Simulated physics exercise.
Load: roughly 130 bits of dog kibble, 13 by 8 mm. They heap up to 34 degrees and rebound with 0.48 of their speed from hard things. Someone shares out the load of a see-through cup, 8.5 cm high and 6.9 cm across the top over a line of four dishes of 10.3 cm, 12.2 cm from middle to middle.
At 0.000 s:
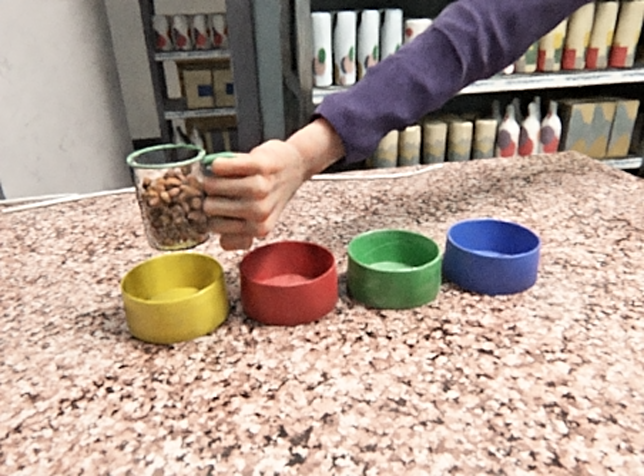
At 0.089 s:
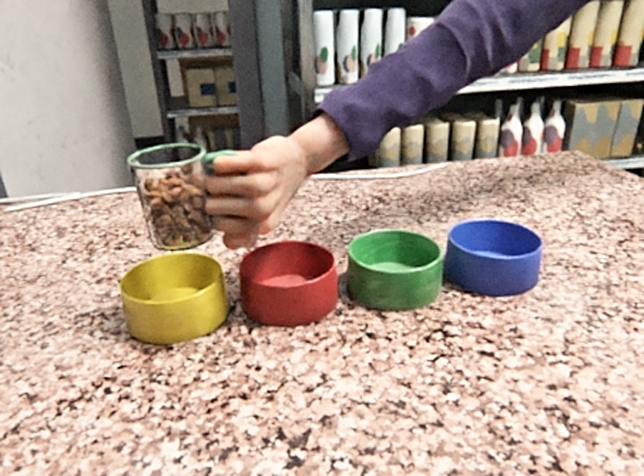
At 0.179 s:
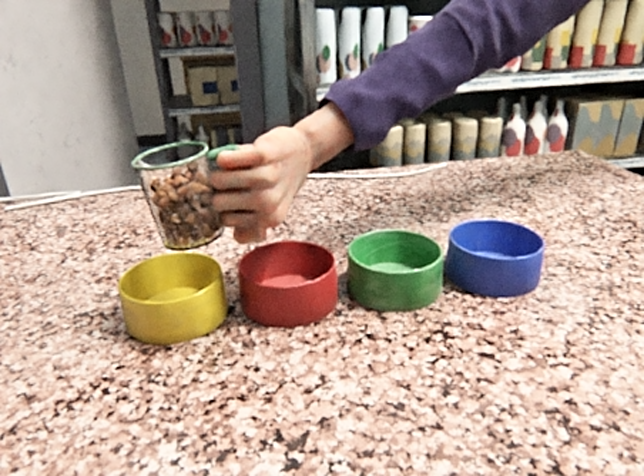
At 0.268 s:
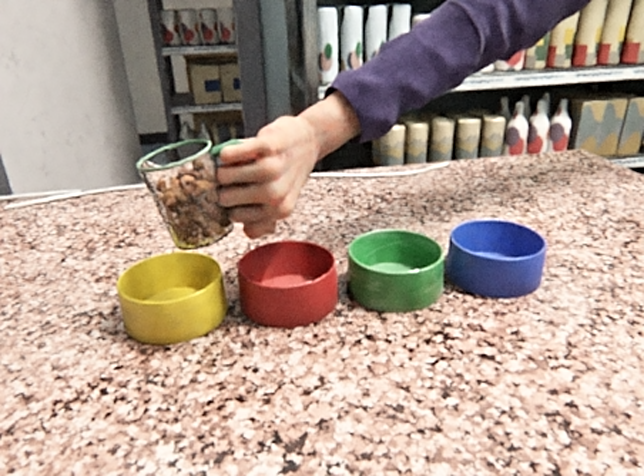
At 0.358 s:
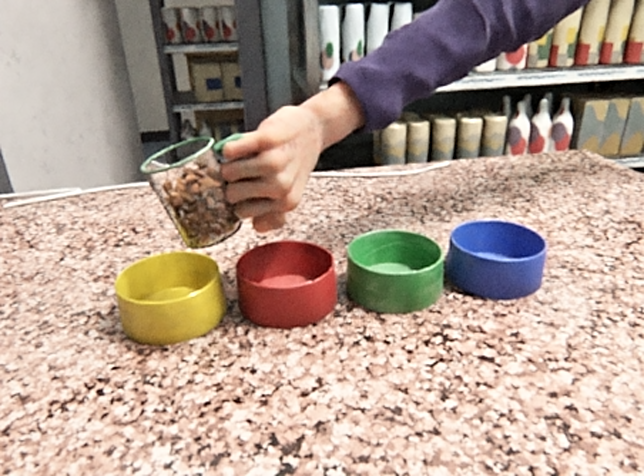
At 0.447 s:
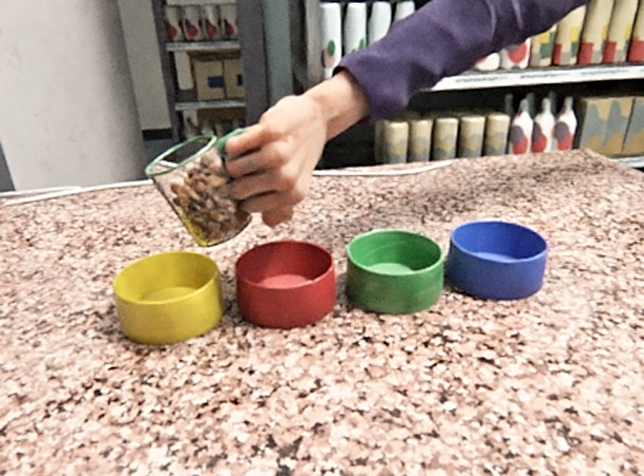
At the start, a hand holds a clear cup of brown kibble nearly upright above a row of yellow, red, green and blue dishes on a speckled surface. The hand then gradually tilts the cup toward the left while shifting it slightly right, and the kibble stays inside.
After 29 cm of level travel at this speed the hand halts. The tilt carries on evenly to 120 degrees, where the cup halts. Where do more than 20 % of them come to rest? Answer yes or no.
Red: Yes, blue: No, green: No, yellow: No, counter: Yes.
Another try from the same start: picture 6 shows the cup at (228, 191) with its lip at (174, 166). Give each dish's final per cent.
Red 0; blue 0; green 100; yellow 0.
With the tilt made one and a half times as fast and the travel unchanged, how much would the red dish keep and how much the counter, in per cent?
In that case red 100; counter 0.
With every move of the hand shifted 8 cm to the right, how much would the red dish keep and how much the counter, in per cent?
Red 0; counter 0.
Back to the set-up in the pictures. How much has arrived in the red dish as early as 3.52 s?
Near 65 per cent so far.
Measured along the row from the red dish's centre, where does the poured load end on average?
Some 3 cm to the right.
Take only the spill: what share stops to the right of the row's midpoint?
Some 50 per cent.
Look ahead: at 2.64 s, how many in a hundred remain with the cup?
About 0 per cent.
Then, at 1.76 s, tilt 95 degrees; cup holds 100 %.
Then, at 2.64 s, tilt 120 degrees; cup holds 0 %, red 65 %, green 5 %.
Then, at 3.52 s, tilt 120 degrees; cup holds 0 %, red 65 %, green 5 %.
At rest (3.8 s), red 65 %, blue 0 %, green 5 %, yellow 0 %, counter 30 %.
